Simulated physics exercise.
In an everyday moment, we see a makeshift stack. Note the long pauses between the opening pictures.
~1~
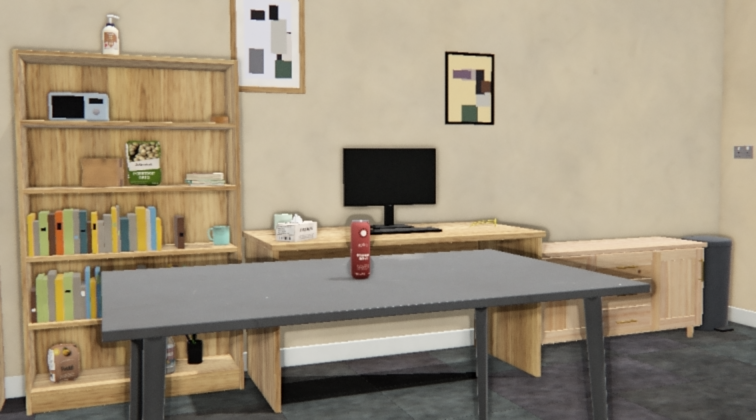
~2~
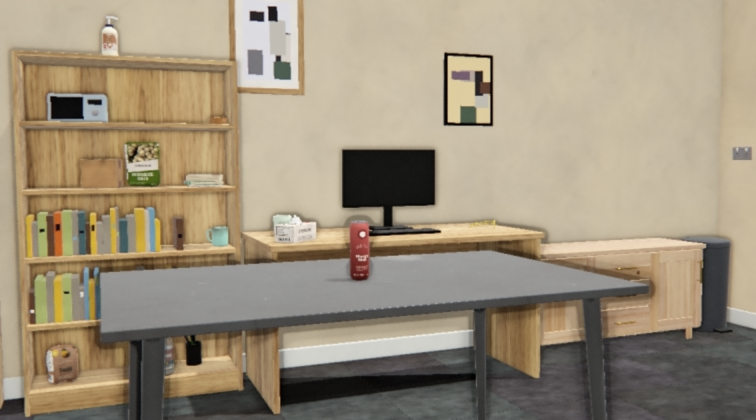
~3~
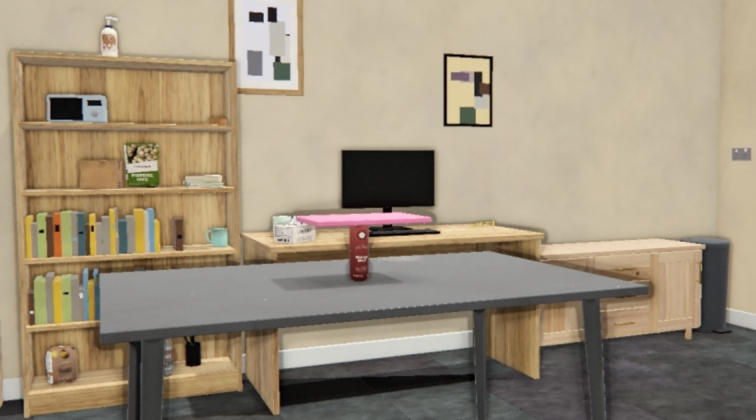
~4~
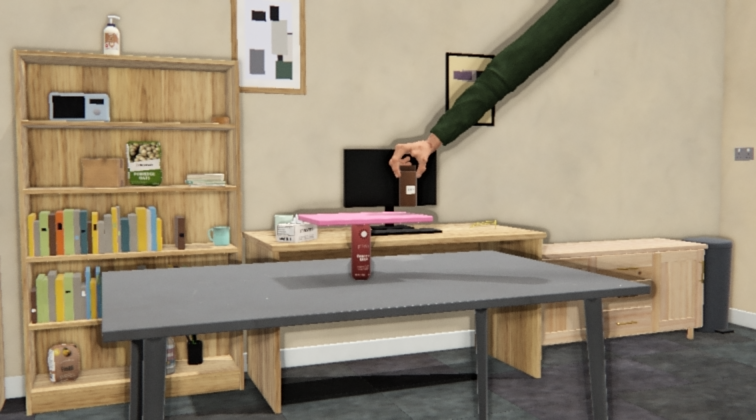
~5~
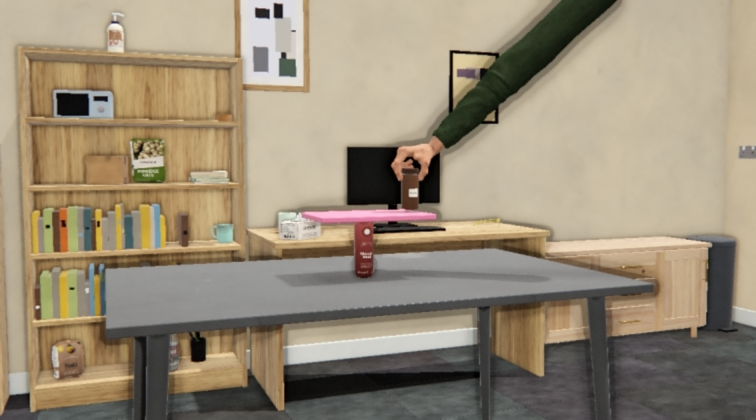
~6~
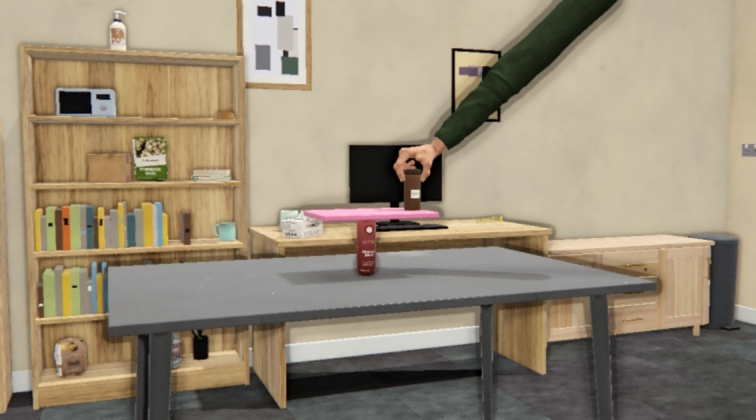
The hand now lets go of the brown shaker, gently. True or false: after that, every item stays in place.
False.
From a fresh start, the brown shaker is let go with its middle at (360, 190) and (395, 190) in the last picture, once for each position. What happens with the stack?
First release - upright; second release - toppled.
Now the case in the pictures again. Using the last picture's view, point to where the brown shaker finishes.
Roughly at pixel (460, 262).
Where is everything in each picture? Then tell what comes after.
In the first picture, the last thing is not in view yet; red can (360, 249).
In the second picture, the last thing is not in view yet; red can (359, 251).
In the third picture, the last thing is not in view yet; red can (359, 251).
In the fourth picture, still above its spot; brown shaker (408, 186); red can (361, 250).
In the fifth picture, still above its spot; brown shaker (410, 189); red can (364, 248).
In the sixth picture, set down, still held; brown shaker (412, 190); red can (366, 246).
Then, 0.50 s past the last view, brown shaker now fallen; pink lid rocked 58° from its first pose.
Then, 0.70 s past the last view, pink lid now fallen; red can rocked 30° from its first pose.
Finally, fallen, brown shaker, red can and pink lid. Final places as the last picture's camera would see them, brown shaker near (460, 262). The stack gives way.
